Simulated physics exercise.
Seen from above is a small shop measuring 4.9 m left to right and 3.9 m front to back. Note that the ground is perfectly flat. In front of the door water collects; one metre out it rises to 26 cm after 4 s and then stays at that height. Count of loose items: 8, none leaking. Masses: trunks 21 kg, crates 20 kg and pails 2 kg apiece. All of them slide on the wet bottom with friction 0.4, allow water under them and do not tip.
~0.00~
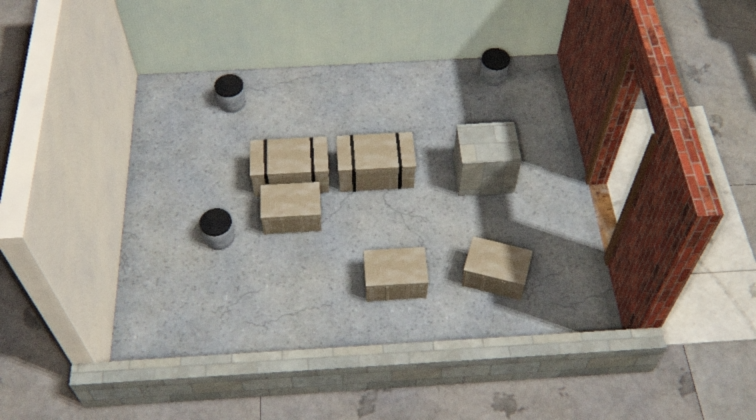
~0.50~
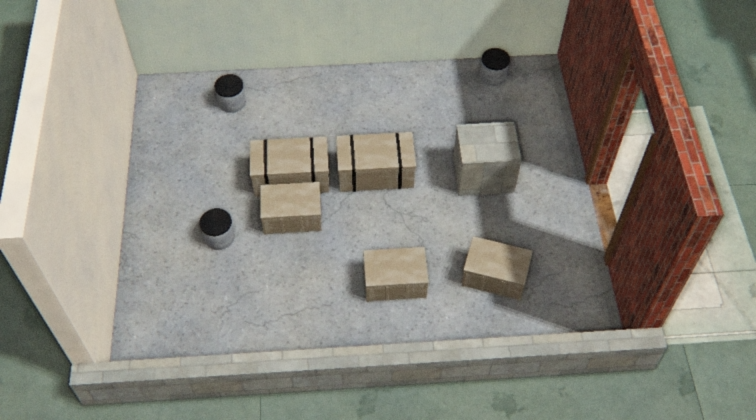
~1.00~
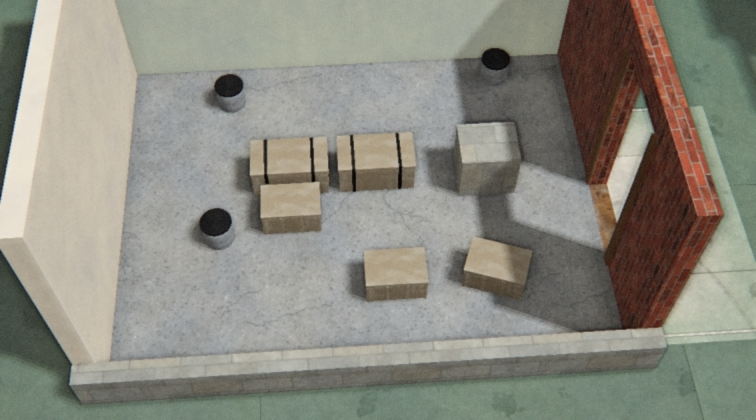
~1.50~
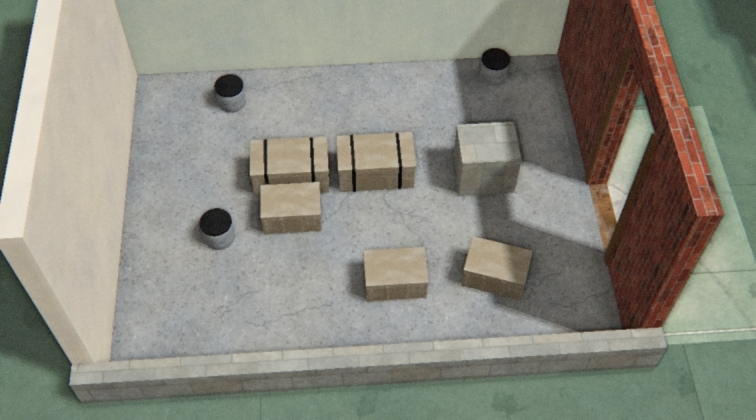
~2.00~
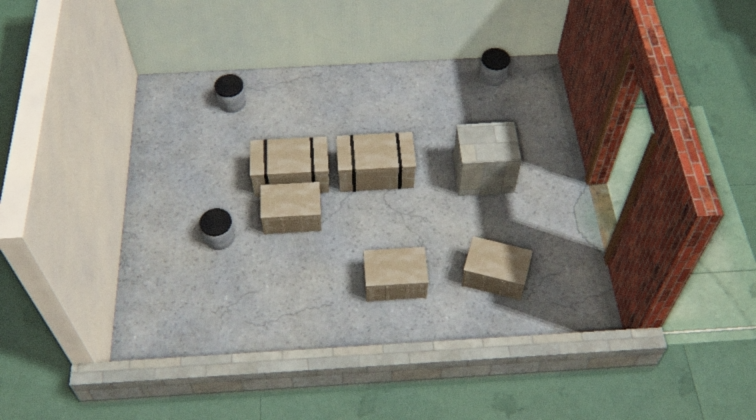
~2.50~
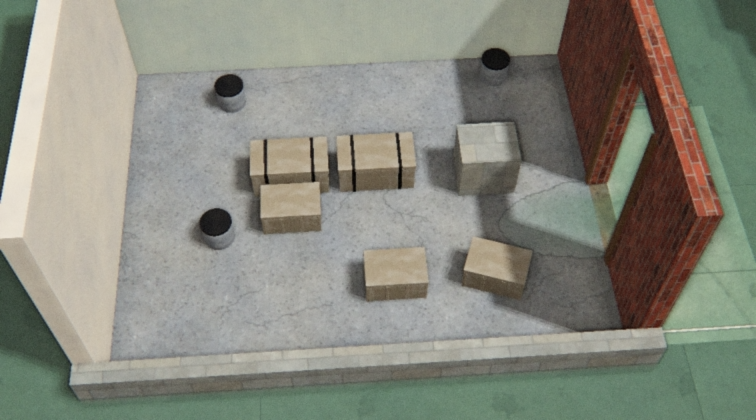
Greenish water spreads over the ground outside, then slips through the doorway onto the floor.
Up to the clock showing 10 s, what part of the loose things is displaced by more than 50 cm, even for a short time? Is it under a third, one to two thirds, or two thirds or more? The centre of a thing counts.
One to two in three.
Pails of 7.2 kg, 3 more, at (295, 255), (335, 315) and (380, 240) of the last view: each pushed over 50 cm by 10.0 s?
Result, in listed order: Exceeded / exceeded / exceeded.
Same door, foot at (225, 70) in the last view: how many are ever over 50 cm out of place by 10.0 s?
That gives 4 of them.
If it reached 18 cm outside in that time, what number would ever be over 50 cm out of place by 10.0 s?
The count would be 1.
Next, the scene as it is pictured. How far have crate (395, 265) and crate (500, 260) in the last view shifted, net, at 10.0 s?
Shifts: 200 cm / 250 cm.
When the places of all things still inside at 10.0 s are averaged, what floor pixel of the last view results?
It works out to somewhere near (253, 199) on the floor.
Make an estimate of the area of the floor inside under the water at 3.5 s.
Wet area: Approx. 3.0 m2.
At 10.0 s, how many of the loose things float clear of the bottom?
At that time the total is 6.
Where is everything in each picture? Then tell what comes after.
In the first picture, a trunk at (289, 156), on the bottom; a crate at (290, 200) rests on the ground; water covers 0.0 m2; 0 of 8 have shifted.
In the second picture, a trunk at (289, 156) rests on the ground; a crate at (290, 200) rests on the ground; water covers 0.0 m2; 0 of 8 have shifted.
In the third picture, a trunk at (289, 156), on the bottom; a crate at (290, 200), on the bottom; 0.0 m2 under water; 0 of 8 have shifted.
In the fourth picture, a trunk at (289, 156) rests on the ground; a crate at (290, 200), on the bottom; water covers 0.0 m2; 0 of 8 have shifted.
In the fifth picture, a trunk at (289, 156), on the bottom; a crate at (290, 200), on the bottom; water covers 0.1 m2; 0 of 8 have shifted.
In the sixth picture, a trunk at (289, 156) rests on the ground; a crate at (290, 200) rests on the ground; water covers 0.7 m2; 0 of 8 have shifted.
After 3.5 s 0 of 8 are over 50 cm from their spots; 0 afloat.
After 4.5 s 0 of 8 are over 50 cm from their spots; 0 afloat.
After 7.0 s 5 of 8 are over 50 cm from their spots; 1 afloat.
After 10.0 s 5 of 8 are over 50 cm from their spots, and 5 have been at some point; 6 afloat.
